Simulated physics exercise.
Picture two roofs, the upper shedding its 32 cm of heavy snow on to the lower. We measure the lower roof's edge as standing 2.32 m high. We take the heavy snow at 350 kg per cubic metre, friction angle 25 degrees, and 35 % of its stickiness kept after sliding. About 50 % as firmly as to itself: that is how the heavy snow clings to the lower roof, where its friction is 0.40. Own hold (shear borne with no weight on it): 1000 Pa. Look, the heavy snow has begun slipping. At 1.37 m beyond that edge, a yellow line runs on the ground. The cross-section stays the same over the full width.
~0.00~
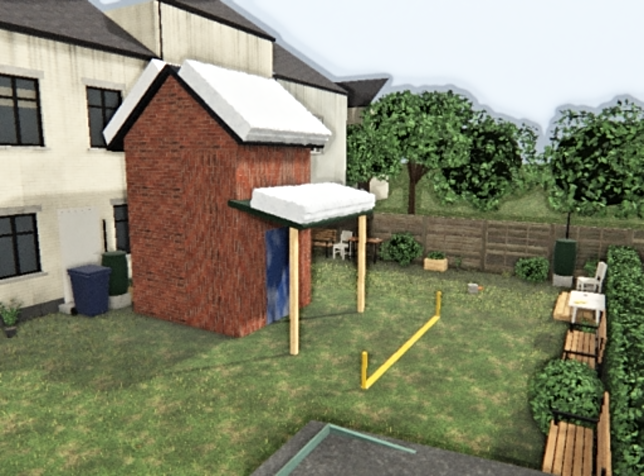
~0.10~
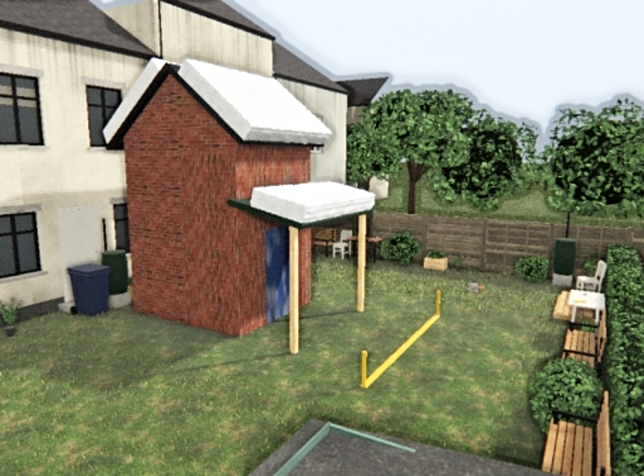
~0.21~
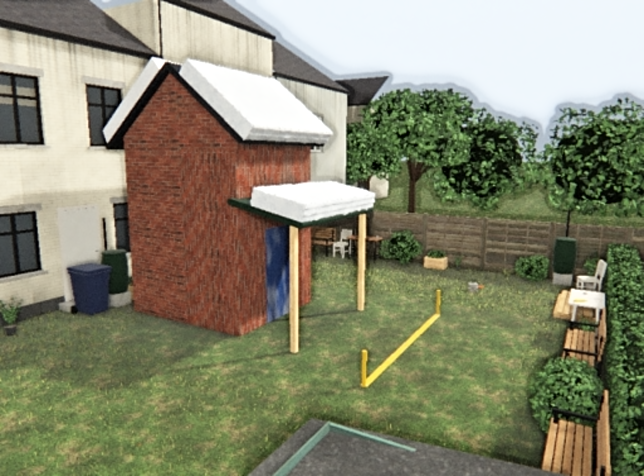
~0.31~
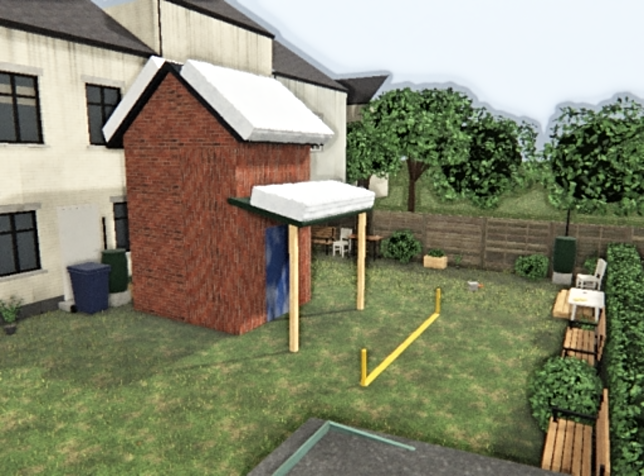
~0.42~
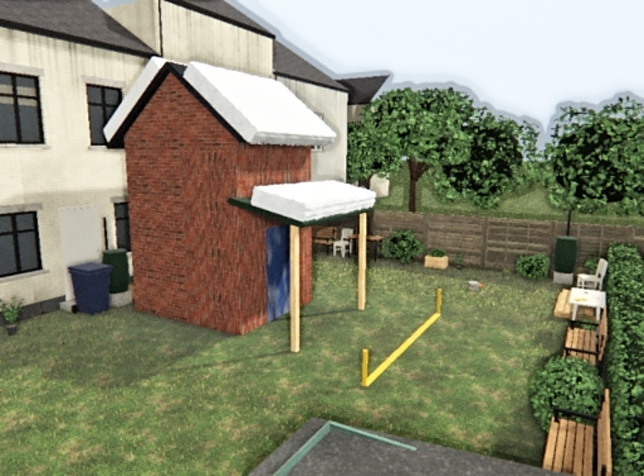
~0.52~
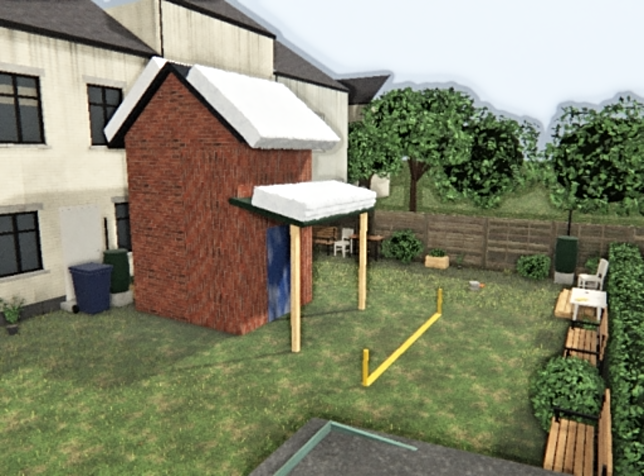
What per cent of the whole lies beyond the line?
Roughly 13 %.
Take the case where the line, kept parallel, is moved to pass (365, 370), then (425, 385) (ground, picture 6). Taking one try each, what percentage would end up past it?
Respectively 20 percent and 2 percent would end past it.
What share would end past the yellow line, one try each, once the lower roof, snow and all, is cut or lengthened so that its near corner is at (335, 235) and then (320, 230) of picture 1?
First 0 per cent, second 6 per cent.
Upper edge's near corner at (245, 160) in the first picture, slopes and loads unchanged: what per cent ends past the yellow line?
Result: Near 2 %.
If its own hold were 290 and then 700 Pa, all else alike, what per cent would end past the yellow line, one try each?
The two runs give near 40 % and near 30 % respectively.
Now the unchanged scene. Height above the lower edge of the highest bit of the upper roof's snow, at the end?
It ends up some 0.6 m higher than the lower edge.
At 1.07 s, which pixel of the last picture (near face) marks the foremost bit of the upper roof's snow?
You'll find it somewhere near (284, 188) on the near face.
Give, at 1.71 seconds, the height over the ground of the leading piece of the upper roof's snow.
Height: Approx. 2.2 m.
After 1.07 s, none is below the lower edge and 0 % is past the line.
After 1.71 s, none is below the lower edge and 0 % is past the line.
After 2.36 s, 45 % is below the lower edge and 4 % is past the line.
After 3.00 s, 49 % is below the lower edge and 13 % is past the line.
After 3.80 s, 49 % is below the lower edge and 13 % is past the line.
